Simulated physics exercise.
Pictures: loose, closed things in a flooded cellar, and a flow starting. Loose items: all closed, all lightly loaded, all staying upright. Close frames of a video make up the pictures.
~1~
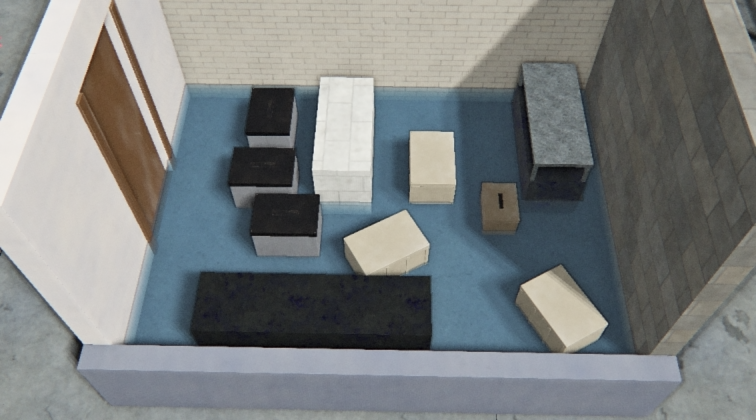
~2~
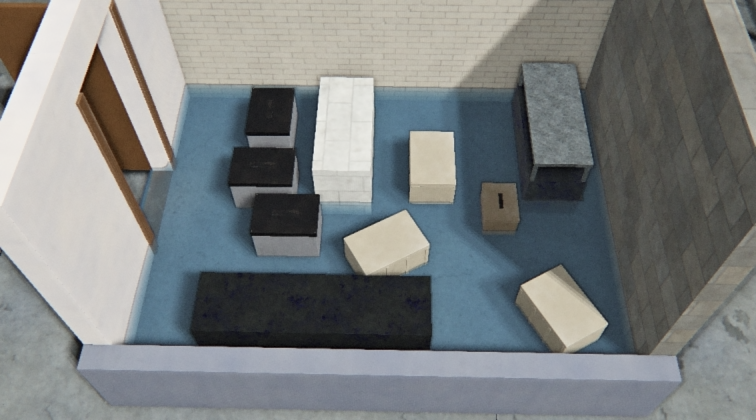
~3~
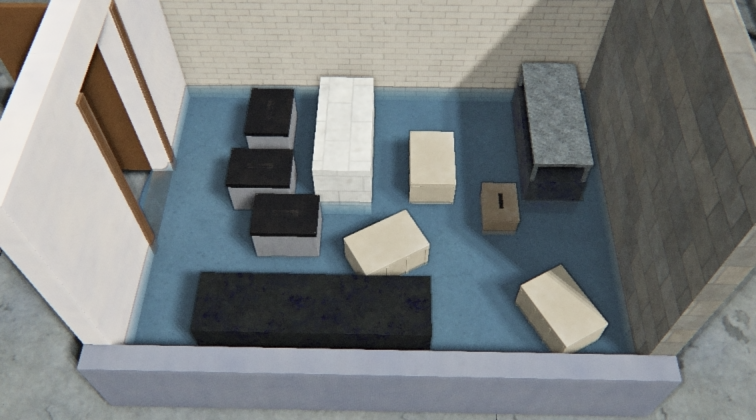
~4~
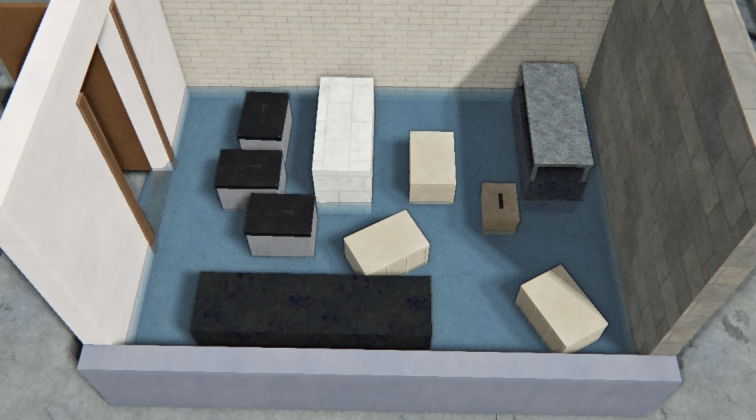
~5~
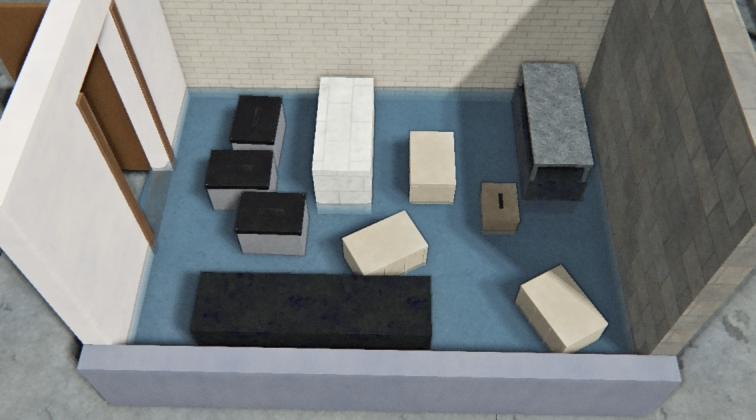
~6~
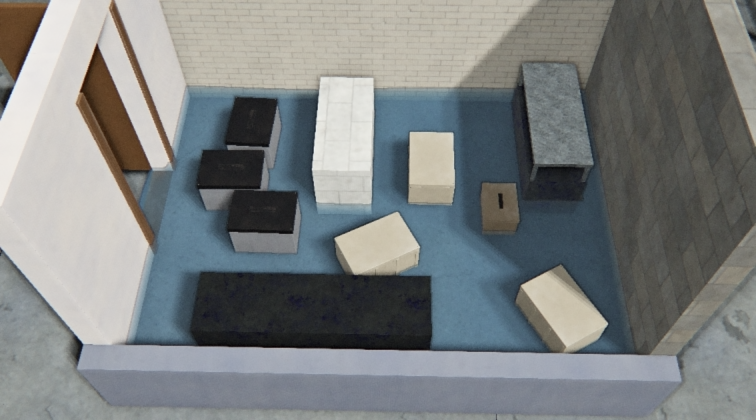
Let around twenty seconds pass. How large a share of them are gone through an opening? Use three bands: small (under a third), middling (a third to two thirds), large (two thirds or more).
Large.
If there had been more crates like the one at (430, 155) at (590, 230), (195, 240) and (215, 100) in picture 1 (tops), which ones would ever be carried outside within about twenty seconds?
Taking them in turn: Held back, flushed away and flushed away.
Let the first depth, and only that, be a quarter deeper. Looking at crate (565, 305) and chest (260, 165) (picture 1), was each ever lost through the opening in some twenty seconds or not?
In order: Remains in the room, then flushed out.
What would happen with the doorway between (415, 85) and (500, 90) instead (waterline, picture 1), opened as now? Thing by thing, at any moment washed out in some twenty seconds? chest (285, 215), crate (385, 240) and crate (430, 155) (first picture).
Outcome for each, in the order asked: Flushed / flushed / flushed.
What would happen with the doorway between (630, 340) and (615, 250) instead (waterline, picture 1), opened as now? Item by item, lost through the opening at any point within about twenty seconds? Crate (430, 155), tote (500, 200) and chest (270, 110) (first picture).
Looking at them in turn, number one is flushed away, number two is flushed away, and number three is held back.
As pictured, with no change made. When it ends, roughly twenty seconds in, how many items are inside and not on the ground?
That number is 1.
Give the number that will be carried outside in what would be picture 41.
The number comes out at 5.
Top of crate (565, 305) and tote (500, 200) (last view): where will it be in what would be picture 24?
Approximately (521, 297) for one, (432, 205) for the other.
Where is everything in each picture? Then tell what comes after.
The first picture shows a chest at (262, 165) floats; a chest at (285, 213), afloat; 0 of 7 have shifted.
The second picture shows a chest at (262, 165) floats; a chest at (285, 213), afloat; 0 of 7 have shifted.
The third picture shows a chest at (260, 166) floats; a chest at (285, 213) floats; 0 of 7 have shifted.
The fourth picture shows a chest at (249, 167) floats, close to its start; a chest at (280, 213), afloat, close to its start; 2 of 7 have shifted.
The fifth picture shows a chest at (239, 168) floats, close to its start; a chest at (271, 211), afloat, close to its start; 3 of 7 have shifted.
The sixth picture shows a chest at (231, 167) floats, close to its start; a chest at (263, 210), afloat, close to its start; 4 of 7 have shifted.
A moment on, 1 of 7 are out; 6 afloat.
Next, 4 of 7 are out; 3 afloat.
Later, 5 of 7 are out; 2 afloat.
In the end, 5 of 7 are out; 1 afloat.
